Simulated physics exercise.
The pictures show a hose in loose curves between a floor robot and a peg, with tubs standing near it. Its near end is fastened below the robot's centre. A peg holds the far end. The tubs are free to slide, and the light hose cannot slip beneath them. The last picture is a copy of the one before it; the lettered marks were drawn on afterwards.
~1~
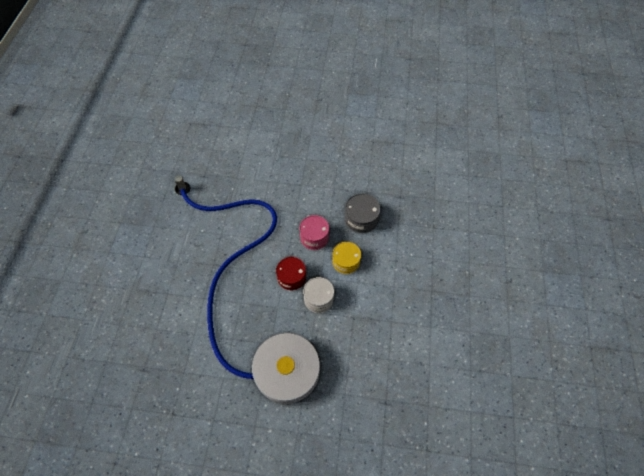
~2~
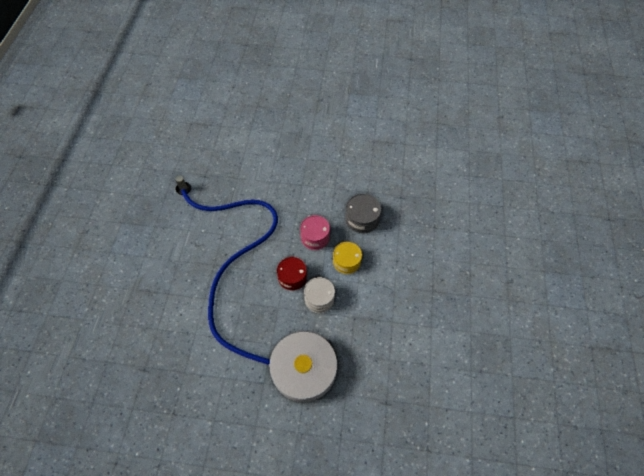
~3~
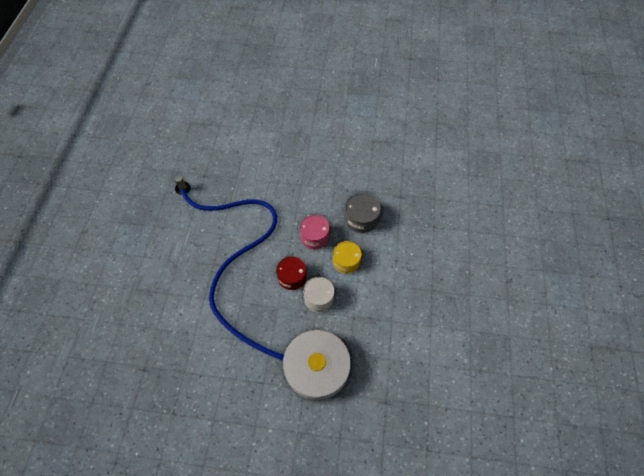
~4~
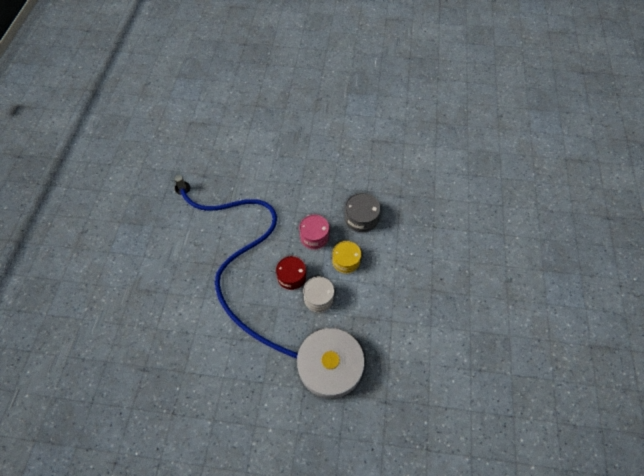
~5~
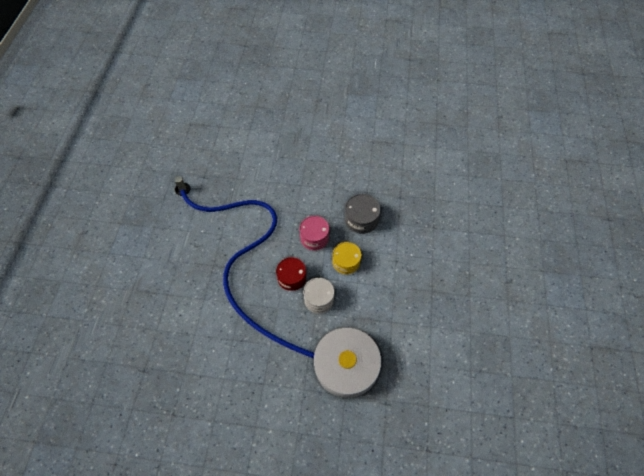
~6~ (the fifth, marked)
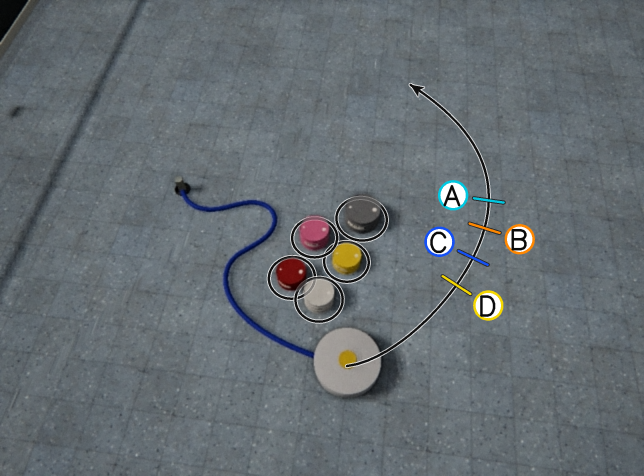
A grey-blue tiled floor with faint grid lines is seen from above at an angle, with a dark strip crossing the upper left. Five small round tubs, grey, pink, yellow, red and white, cluster near the middle, right of a curving blue hose linking a small dark peg to a pale disc-shaped robot below. The robot slides steadily rightward, drawing the hose's lower curve straighter, while the tubs, peg and camera stay still.
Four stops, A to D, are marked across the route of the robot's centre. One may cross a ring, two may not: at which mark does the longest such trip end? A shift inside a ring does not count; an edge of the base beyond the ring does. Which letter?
It can go as far as C.
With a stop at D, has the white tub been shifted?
No.
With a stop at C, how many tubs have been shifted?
One.
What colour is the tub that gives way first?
The white one.
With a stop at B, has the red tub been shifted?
Yes.
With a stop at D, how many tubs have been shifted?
The count is none.
On the copy, A at (489, 200); B at (485, 228); C at (473, 258); D at (457, 285); the route from (347, 366) via (486, 221) to (410, 85).
On C. First, robot (406, 335).
Then, robot (449, 293).
Finally, robot (476, 253); white tub (322, 286); one over the rings.
By contrast, A has four over the rings; B has two over the rings; D is within the limit but short.
